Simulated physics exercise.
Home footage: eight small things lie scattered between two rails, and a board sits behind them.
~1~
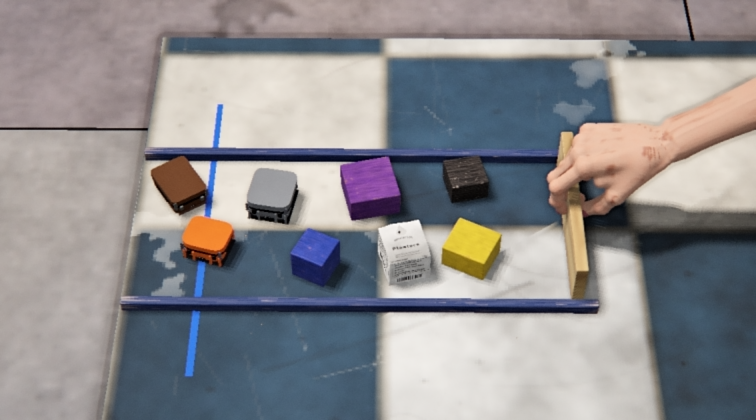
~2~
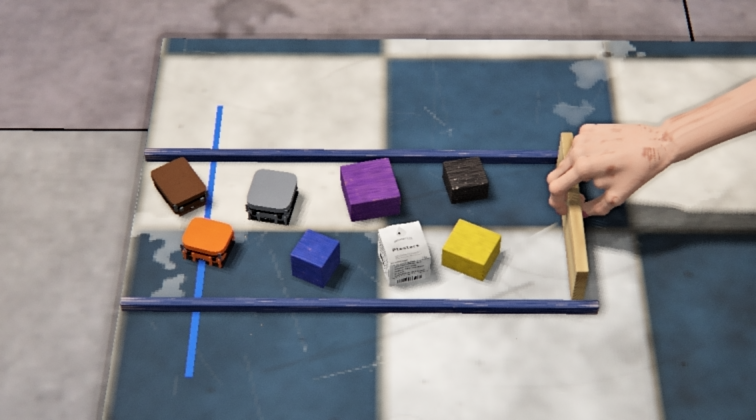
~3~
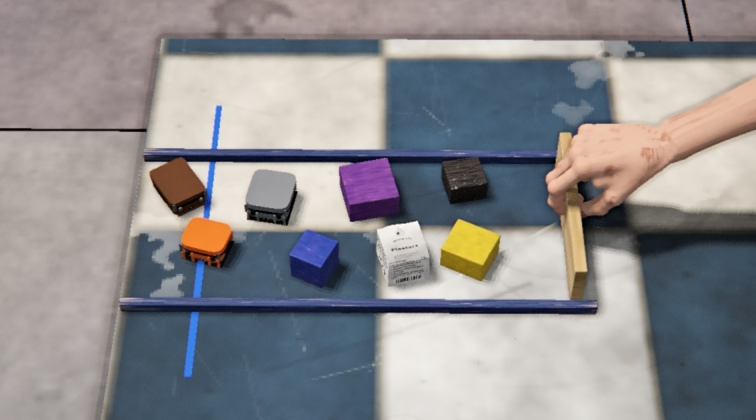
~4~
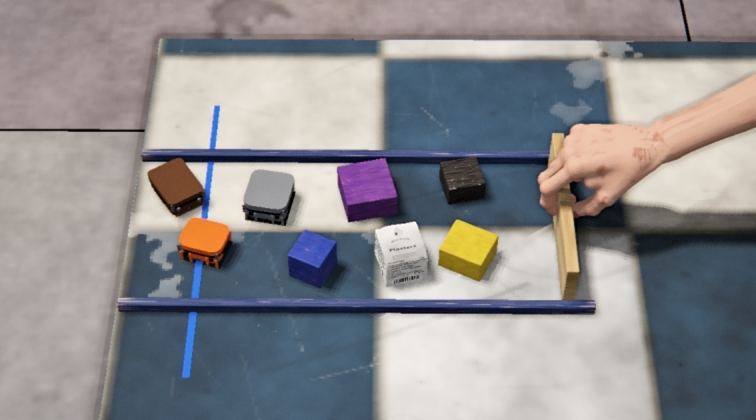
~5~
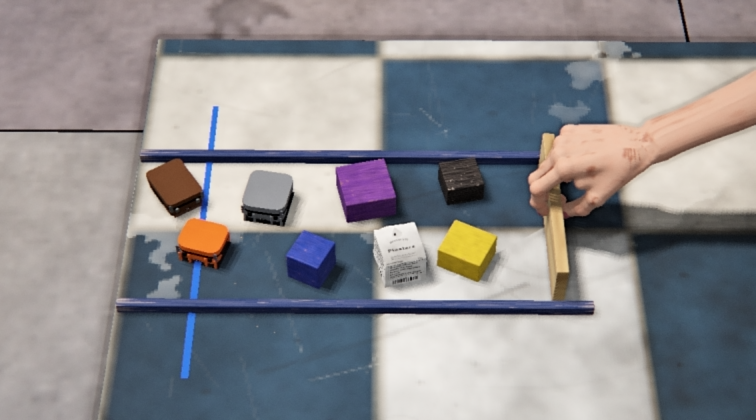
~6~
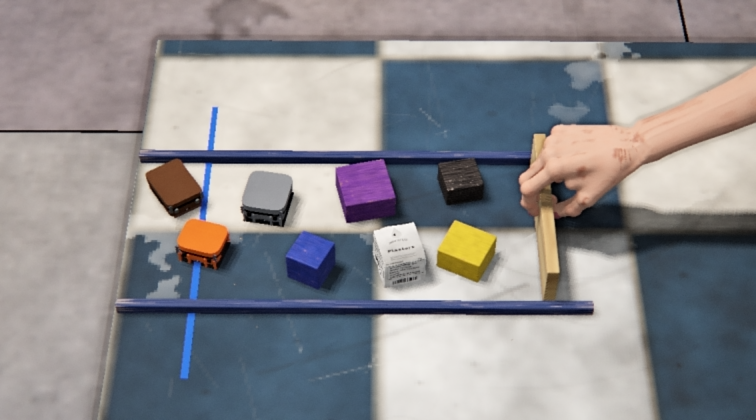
A hand gripped a wooden board and slid it a short way left between two dark blue rails, while the eight small blocks and cases in front of it, some near a blue line, stayed practically still.
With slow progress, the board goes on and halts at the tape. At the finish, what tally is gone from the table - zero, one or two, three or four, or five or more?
The tally gone is three or four.
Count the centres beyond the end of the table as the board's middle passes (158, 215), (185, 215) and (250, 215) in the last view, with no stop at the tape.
In order of the places given, that's 6, 6 and 2.
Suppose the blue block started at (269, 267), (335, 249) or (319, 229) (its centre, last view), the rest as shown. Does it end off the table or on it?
Going place by place, the blue block ends up off; ends up off; sits tight.
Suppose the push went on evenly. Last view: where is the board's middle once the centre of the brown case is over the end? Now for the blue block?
Near (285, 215), then near (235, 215).
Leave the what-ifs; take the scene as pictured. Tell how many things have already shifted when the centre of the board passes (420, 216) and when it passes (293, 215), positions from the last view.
By then 5, and 8.
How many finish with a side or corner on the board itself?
The number is 2.
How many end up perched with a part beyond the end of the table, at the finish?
2 is the number.
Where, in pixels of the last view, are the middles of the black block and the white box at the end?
The black block stops around (187, 177); the white box around (127, 258).
Soon after, none off yet; brown case at rest near (175, 190); orange case at rest near (204, 244); grey case at rest near (268, 199).
After that, none off yet; brown case at rest near (175, 190); orange case moving near (197, 243); grey case displaced about its own width near (231, 201).
And then, one off so far; brown case on its side near (109, 233); orange case tilting a little near (108, 243); grey case displaced well along near (143, 208).
In the end, the number that fall off is three or four; gone, blue block, grey case, orange case and brown case.
